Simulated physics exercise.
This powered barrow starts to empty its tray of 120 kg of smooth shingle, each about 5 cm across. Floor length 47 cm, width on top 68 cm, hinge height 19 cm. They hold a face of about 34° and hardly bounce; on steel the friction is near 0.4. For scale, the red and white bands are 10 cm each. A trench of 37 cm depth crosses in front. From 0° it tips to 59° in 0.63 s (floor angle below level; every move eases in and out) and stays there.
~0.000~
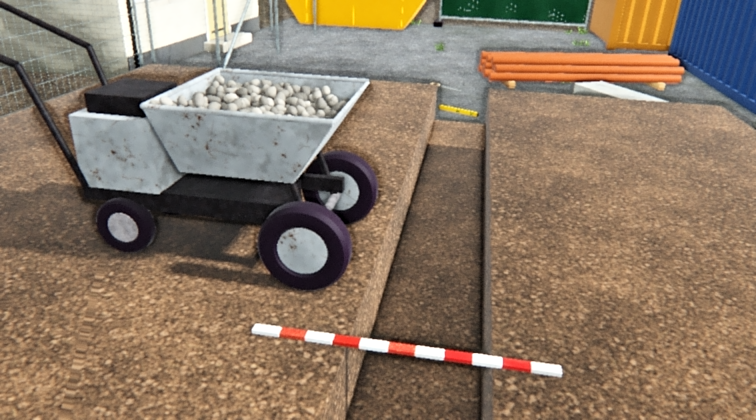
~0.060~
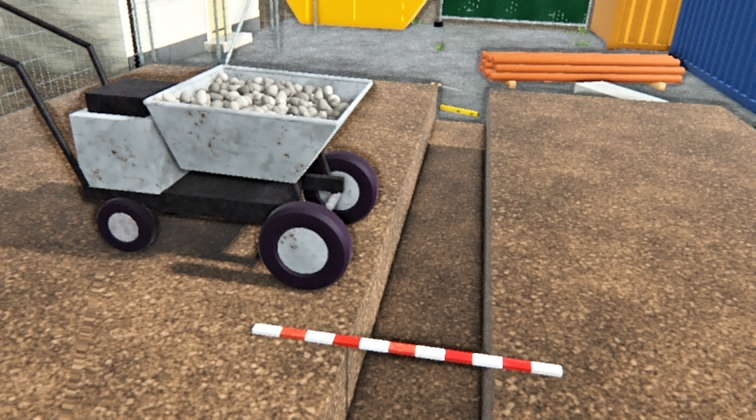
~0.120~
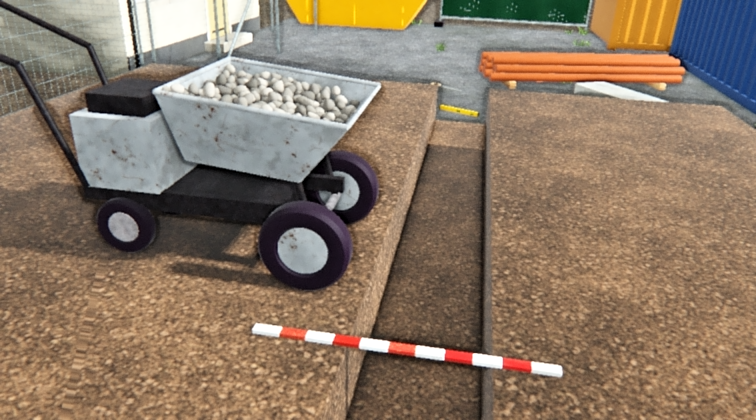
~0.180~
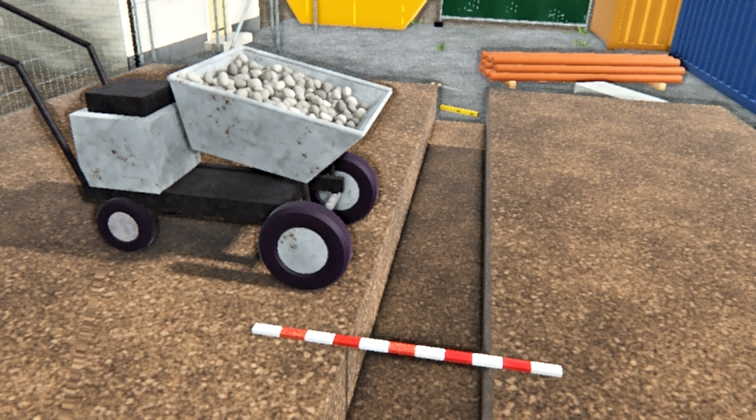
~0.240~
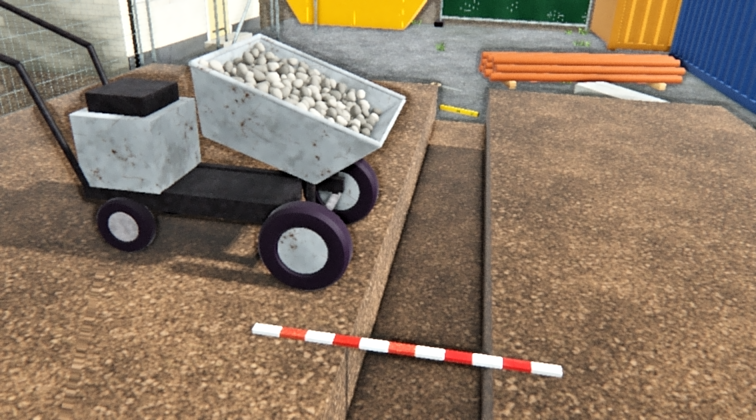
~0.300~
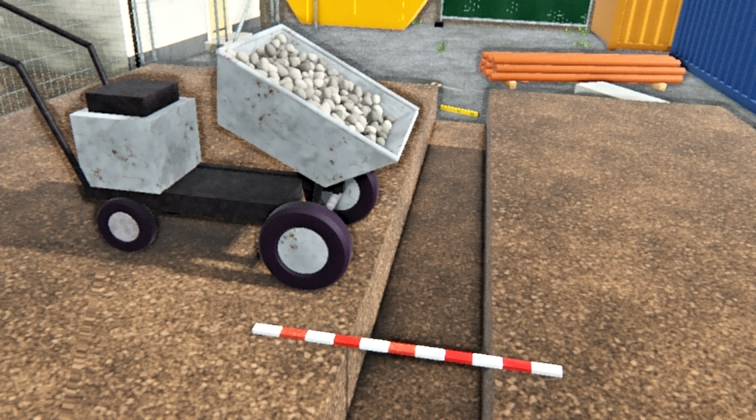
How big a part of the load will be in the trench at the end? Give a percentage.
Roughly 34 per cent ends in the trench.
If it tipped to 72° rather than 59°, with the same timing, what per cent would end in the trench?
It would be near 40 per cent.
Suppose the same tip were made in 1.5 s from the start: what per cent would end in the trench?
It would be near 50 per cent.
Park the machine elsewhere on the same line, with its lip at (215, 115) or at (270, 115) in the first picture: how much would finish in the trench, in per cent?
Near 60 per cent from the first place, 65 from the second.
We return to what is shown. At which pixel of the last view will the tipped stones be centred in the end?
Near (513, 268).
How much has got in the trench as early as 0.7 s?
Some 15 per cent.
After 0.5 s the floor is at 50°; 100 % in the tray; the foremost stones are at (415, 180).
After 0.7 s the floor is at 59°; 84 % in the tray, 15 % in the trench, 2 % past the trench; the foremost stones are at (507, 226).
After 1.1 s the floor is at 59°; 44 % in the tray, 16 % in the trench, 40 % past the trench; the foremost stones are at (655, 295).
After 3.0 s the floor is at 59°; 26 % in the tray, 34 % in the trench, 41 % past the trench; the foremost stones are past the picture's edge.
